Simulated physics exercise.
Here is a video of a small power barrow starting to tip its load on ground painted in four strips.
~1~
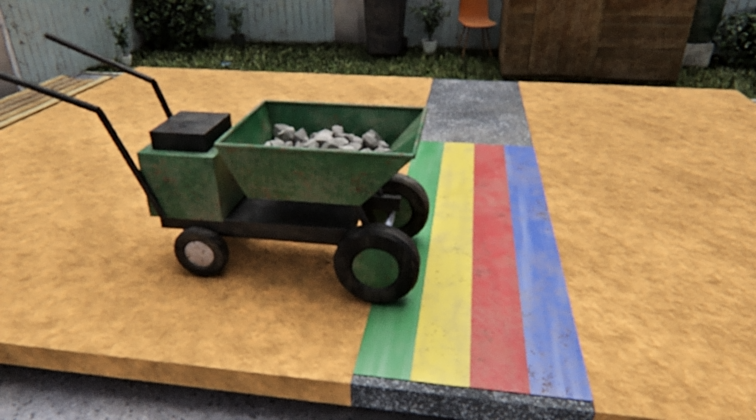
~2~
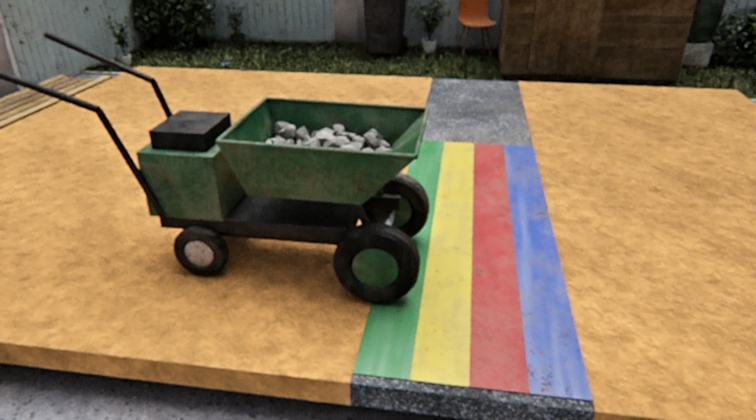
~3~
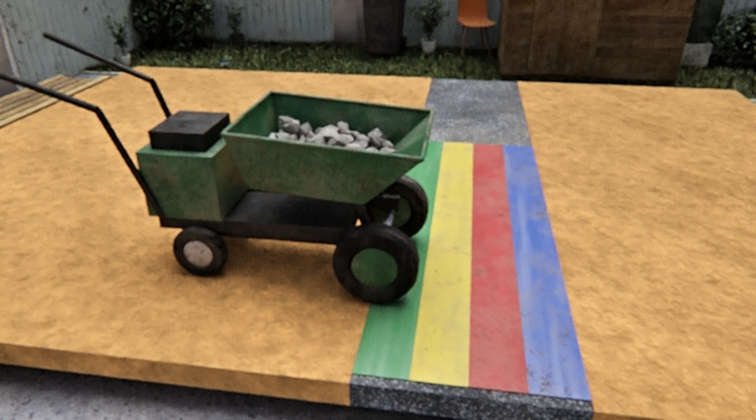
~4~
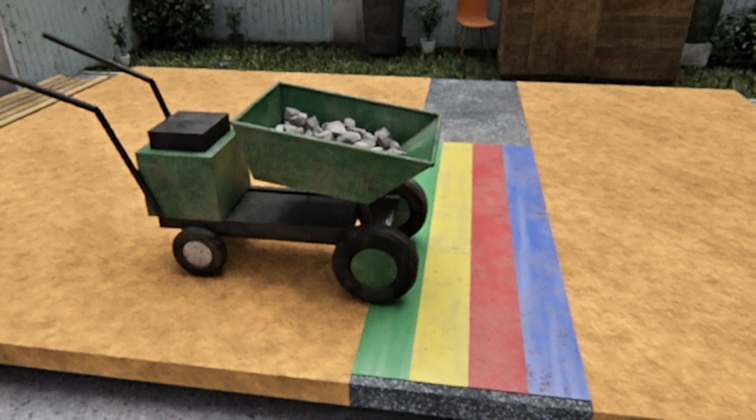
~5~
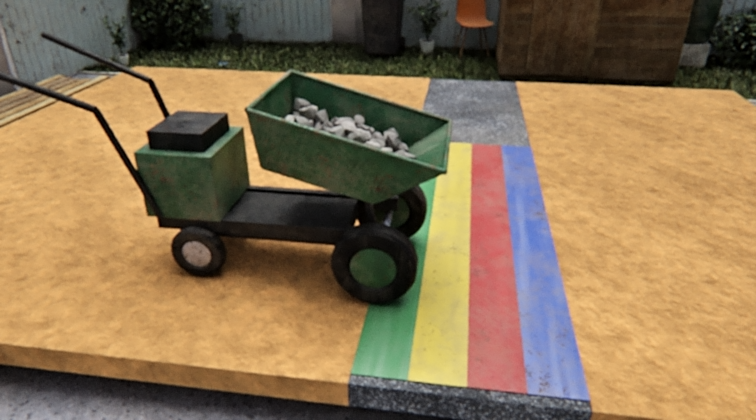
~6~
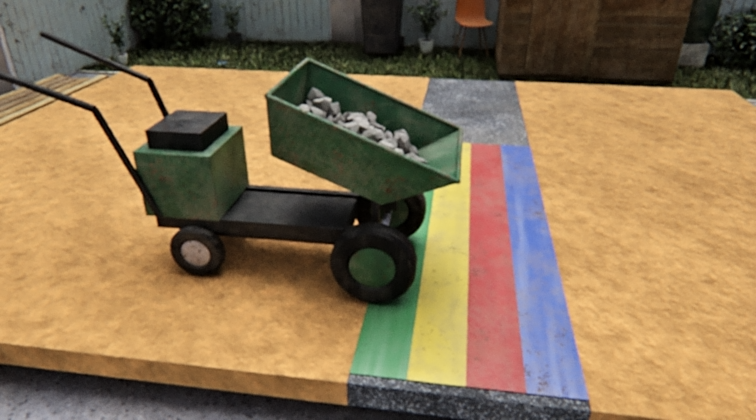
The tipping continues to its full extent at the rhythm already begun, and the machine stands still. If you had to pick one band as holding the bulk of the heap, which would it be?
I would pick blue.
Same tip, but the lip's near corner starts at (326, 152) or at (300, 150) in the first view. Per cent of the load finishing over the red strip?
First spot 20 per cent, second spot 20 per cent.
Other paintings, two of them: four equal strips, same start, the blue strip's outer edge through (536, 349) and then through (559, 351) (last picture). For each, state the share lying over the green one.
Near 0 in a hundred and near 0 in a hundred.
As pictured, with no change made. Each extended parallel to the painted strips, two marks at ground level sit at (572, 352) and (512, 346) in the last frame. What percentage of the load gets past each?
About 20 and 70 per cent.
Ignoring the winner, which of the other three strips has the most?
Second: That red strip.
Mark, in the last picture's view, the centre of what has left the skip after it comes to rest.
Somewhere close to (537, 274) in the last picture.
Just after the last frame, skip tipped steeply; every one in the skip.
A moment on, skip tipped right over; roughly two thirds in the skip; about a tenth over the red strip; roughly a quarter over the blue strip; just a few off the paint.
Further on, skip tipped right over; roughly a quarter in the skip; roughly a quarter over the red strip; roughly half over the blue strip; roughly a quarter off the paint.
When it is over, skip tipped right over; roughly a quarter in the skip; not one over the green strip; not one over the yellow strip; roughly a quarter over the red strip; roughly half over the blue strip; roughly a quarter off the paint.
